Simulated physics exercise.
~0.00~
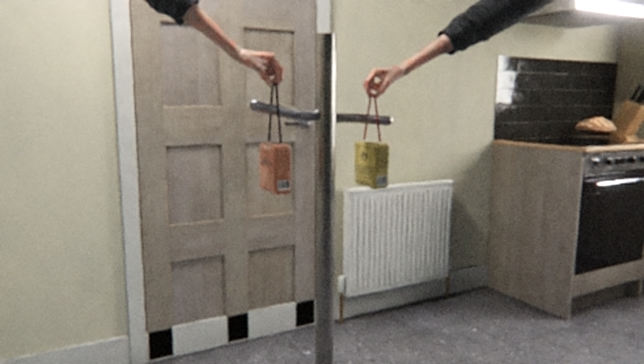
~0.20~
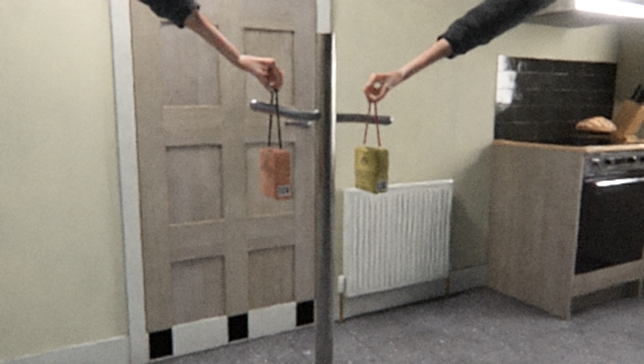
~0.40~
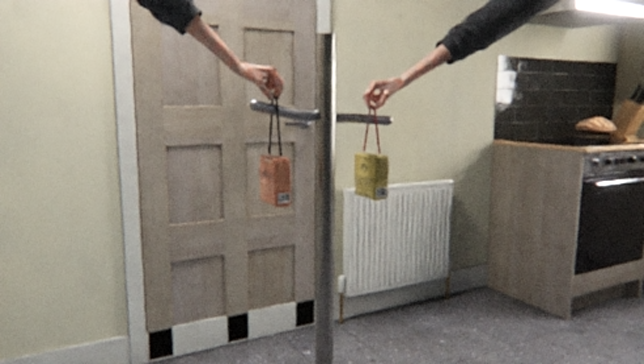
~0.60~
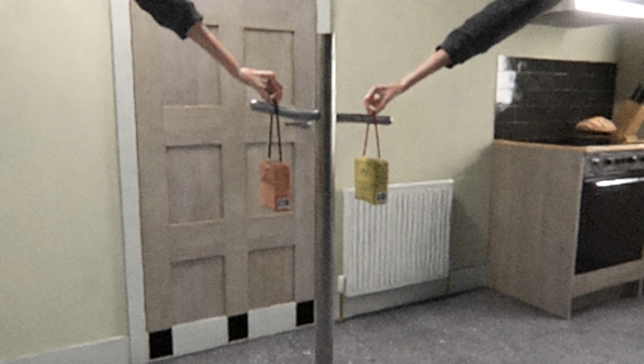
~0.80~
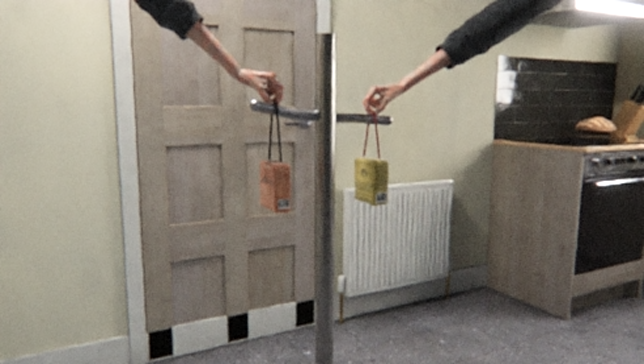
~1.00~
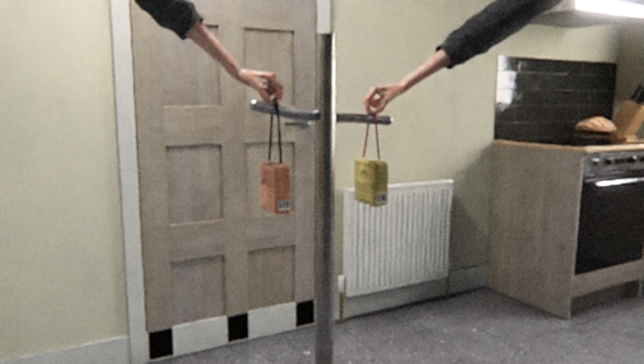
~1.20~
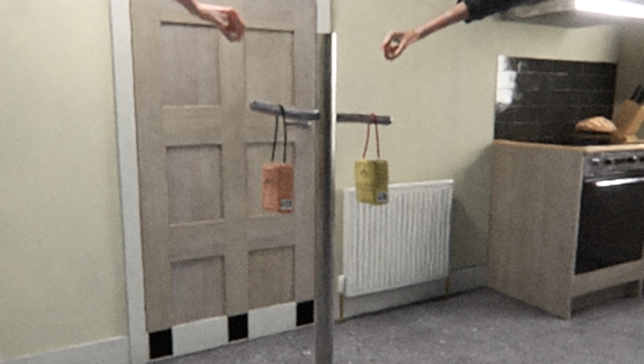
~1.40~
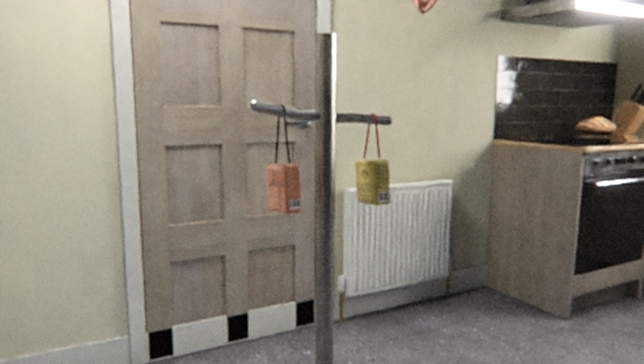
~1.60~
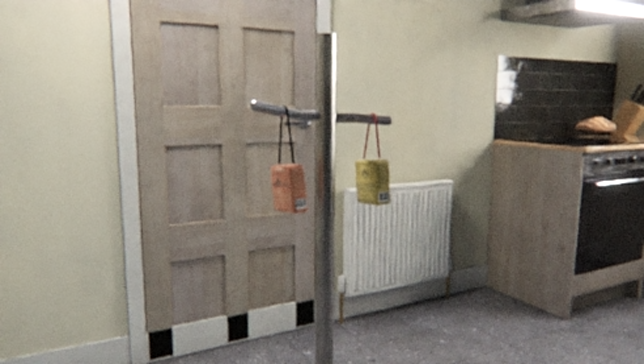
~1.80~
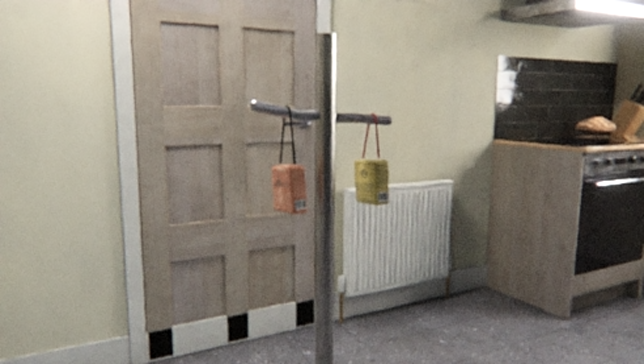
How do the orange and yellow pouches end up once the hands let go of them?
The orange pouch slides a little to the right but stays on its peg, and the yellow pouch stays hanging from its peg too.
In a kitchen with a wooden door and an oven, two hands lowered an orange pouch and a yellow pouch by their loops onto pegs on a metal post, then let go and drew away, and both pouches stayed hanging.
